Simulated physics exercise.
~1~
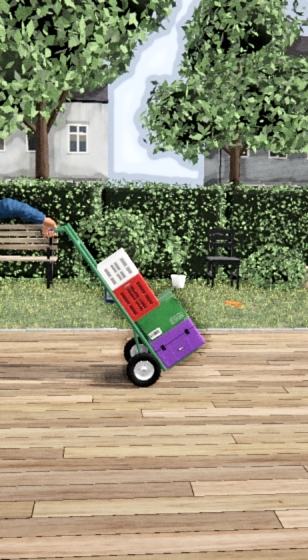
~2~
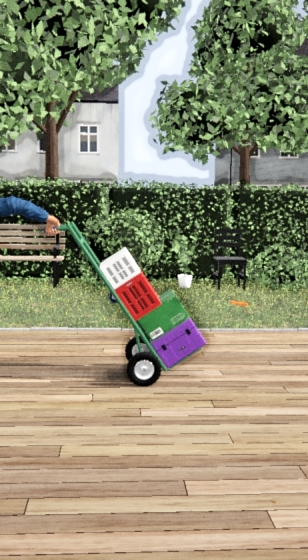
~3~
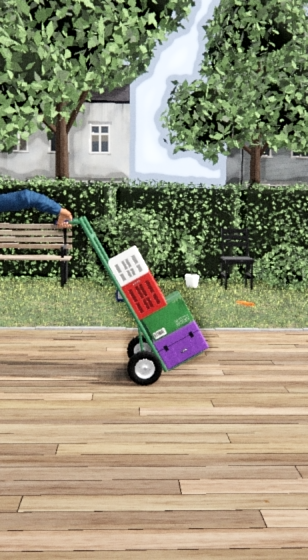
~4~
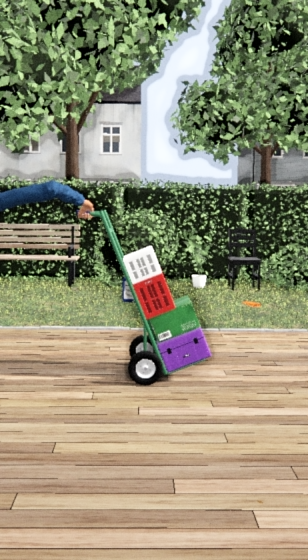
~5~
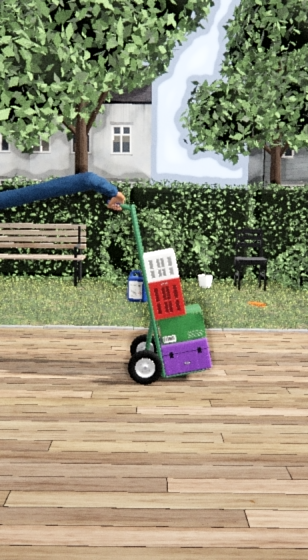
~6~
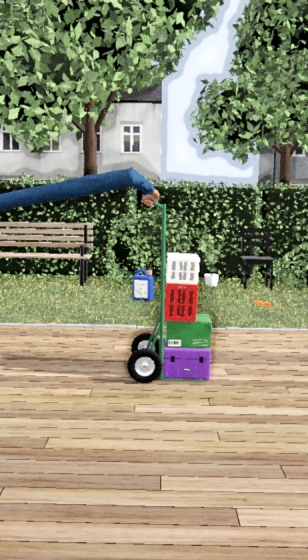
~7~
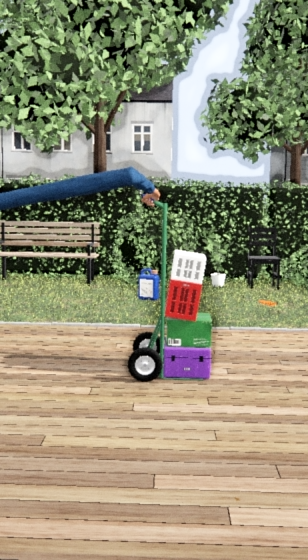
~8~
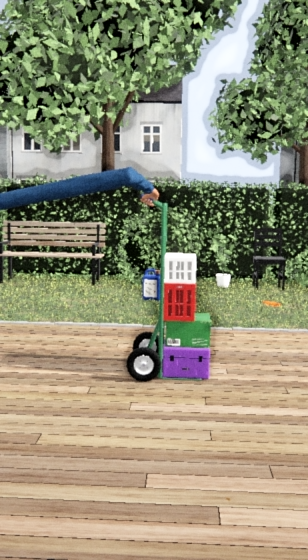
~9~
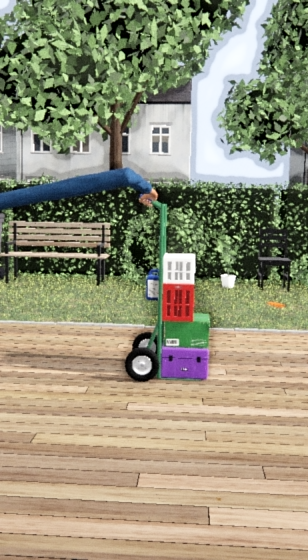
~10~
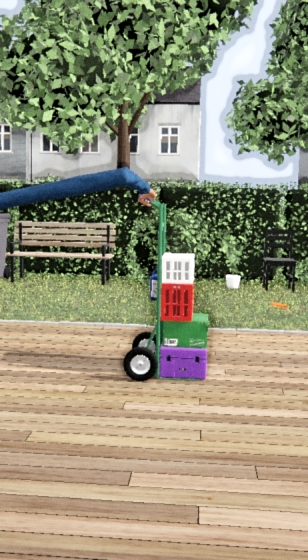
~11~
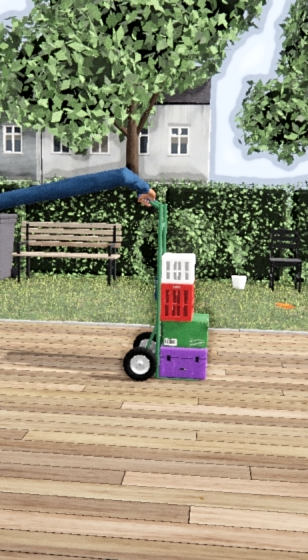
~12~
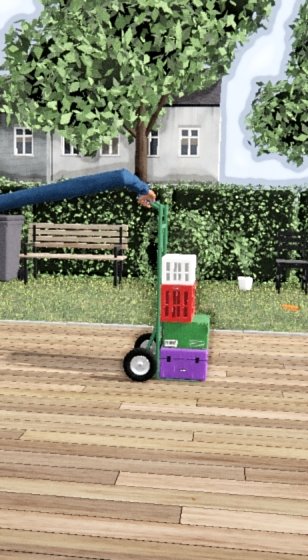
On a wooden deck before a strip of grass, a hedge, trees and pale houses, seen from the side, a blue-sleeved arm at left holds the handle of a green hand truck tilted back to the left. It carries a purple toolbox at the bottom, then a green box, a red crate and a white crate on top. The arm swings the truck upright until it stands straight. The red and white crates tip slightly to the right together, then settle back. The stack stays in place, the hand still on the handle, as the view drifts slightly sideways.
